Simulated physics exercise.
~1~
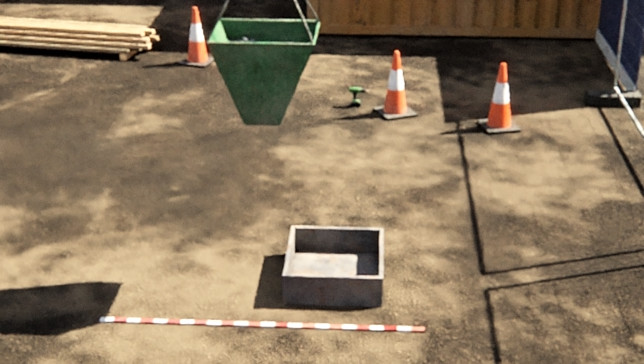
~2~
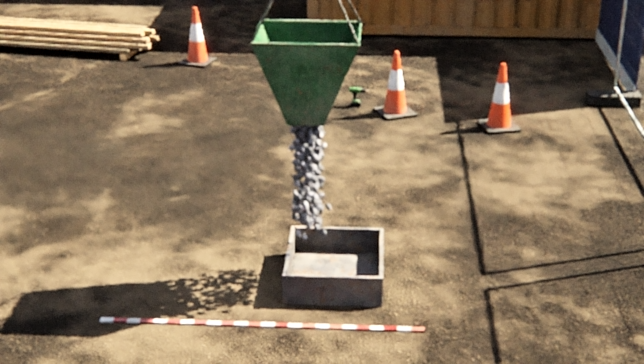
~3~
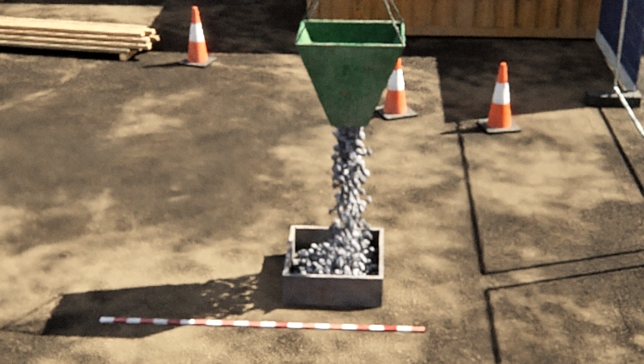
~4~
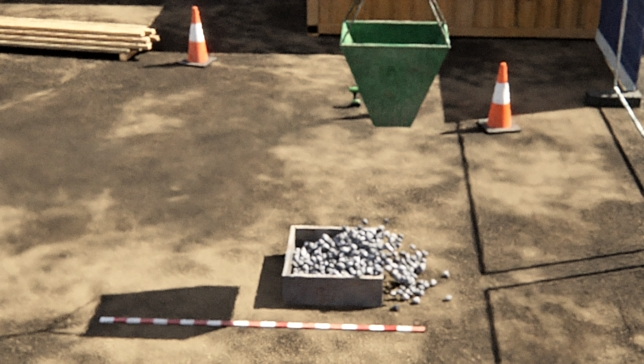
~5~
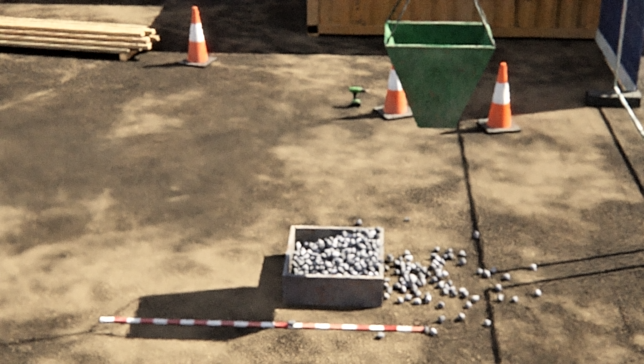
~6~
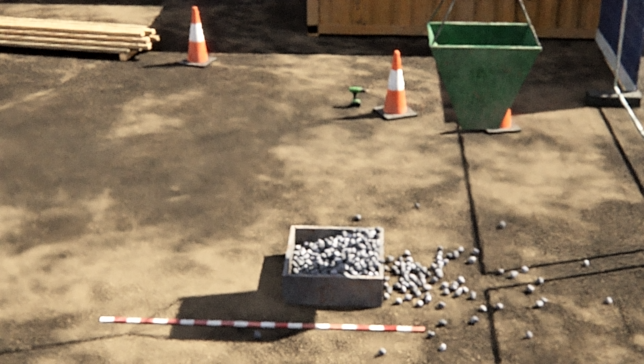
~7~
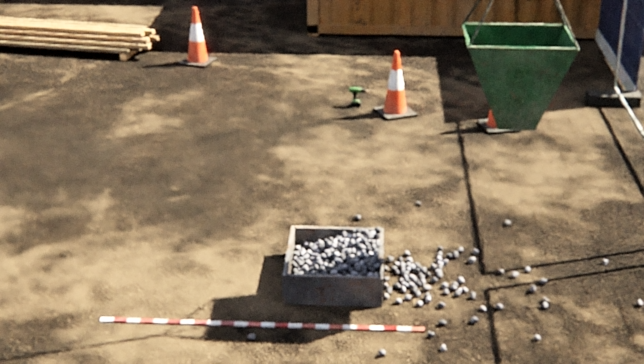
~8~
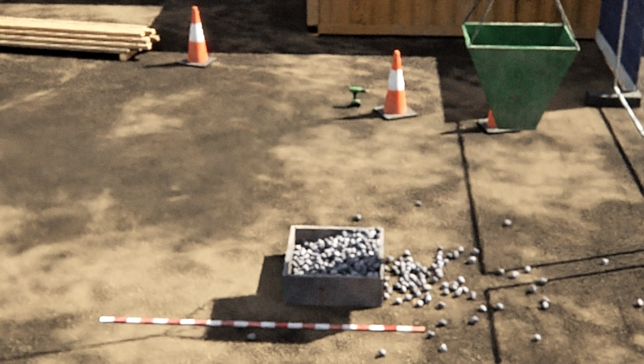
A green hopper moves right, pouring grey stones into a box, some scattering to the right.
